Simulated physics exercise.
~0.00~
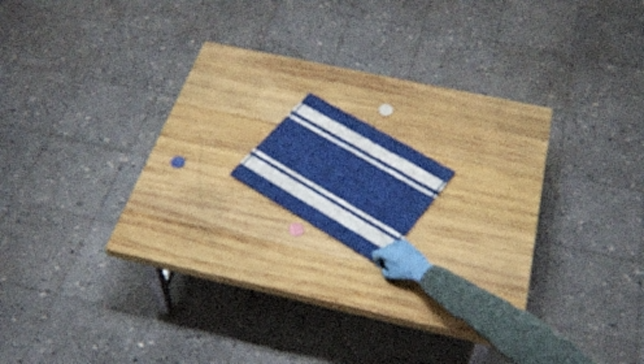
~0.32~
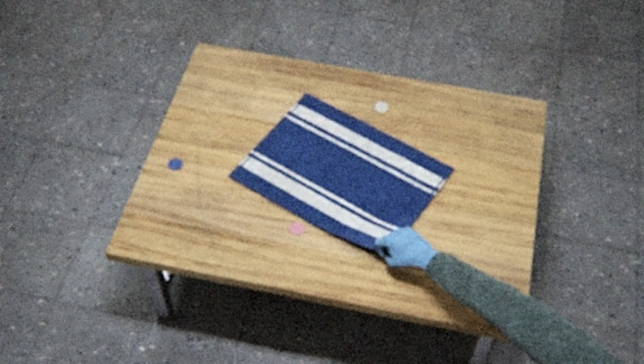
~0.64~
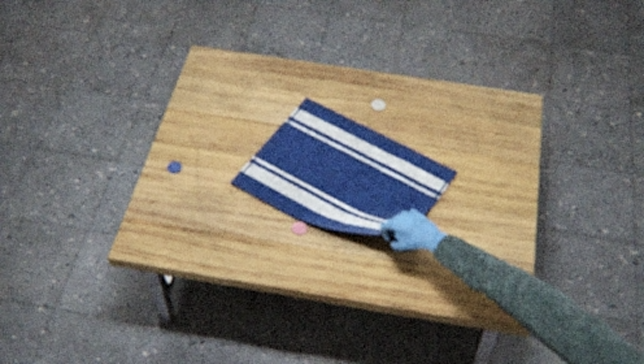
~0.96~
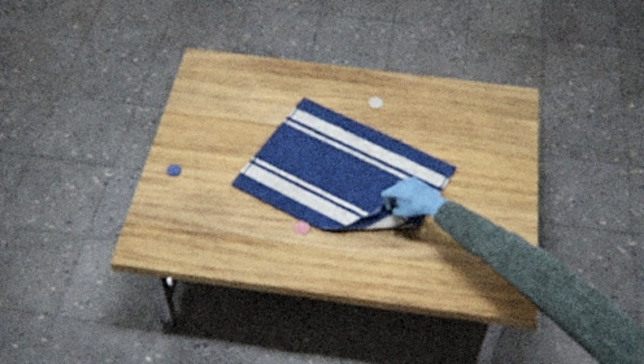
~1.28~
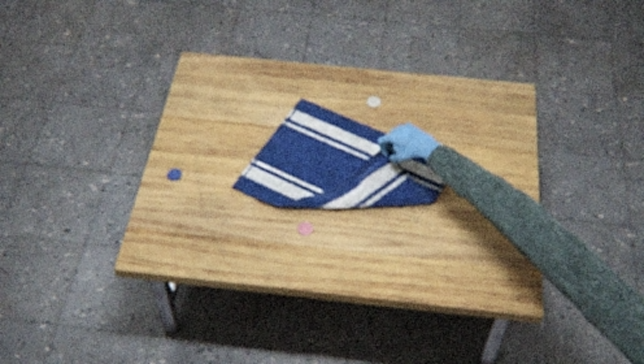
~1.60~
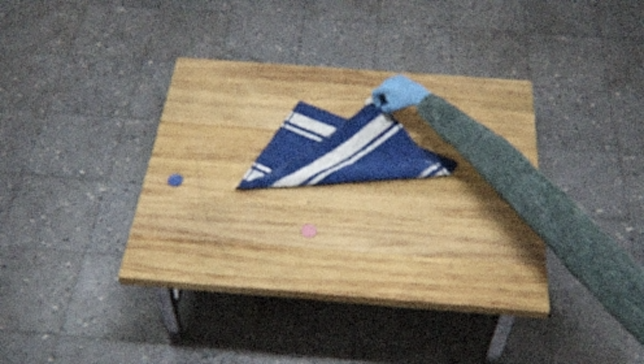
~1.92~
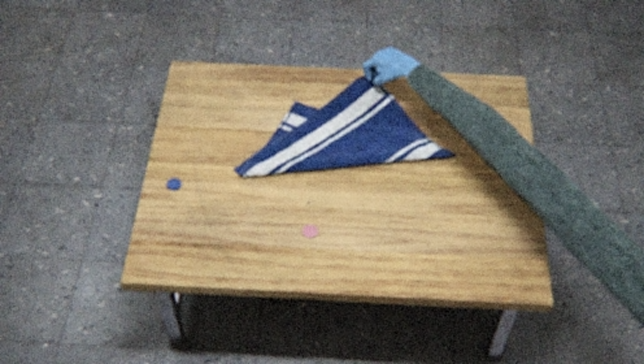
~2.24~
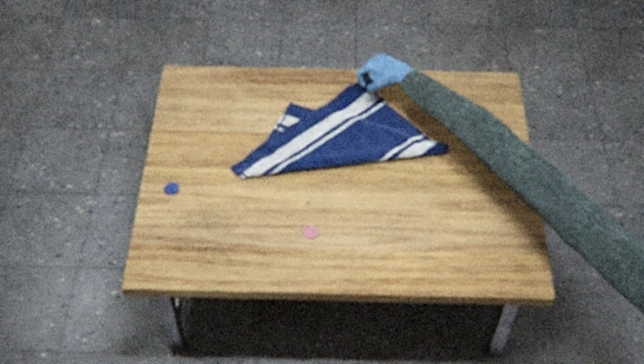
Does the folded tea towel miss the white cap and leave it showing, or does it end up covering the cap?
The towel ends up covering the white cap, which is hidden under the cloth. The blue token and the pink button both stay uncovered on the table.
Gloved hand lifting the near corner of a blue-and-white striped tea towel and folding it across a wooden table, hiding a white cap.
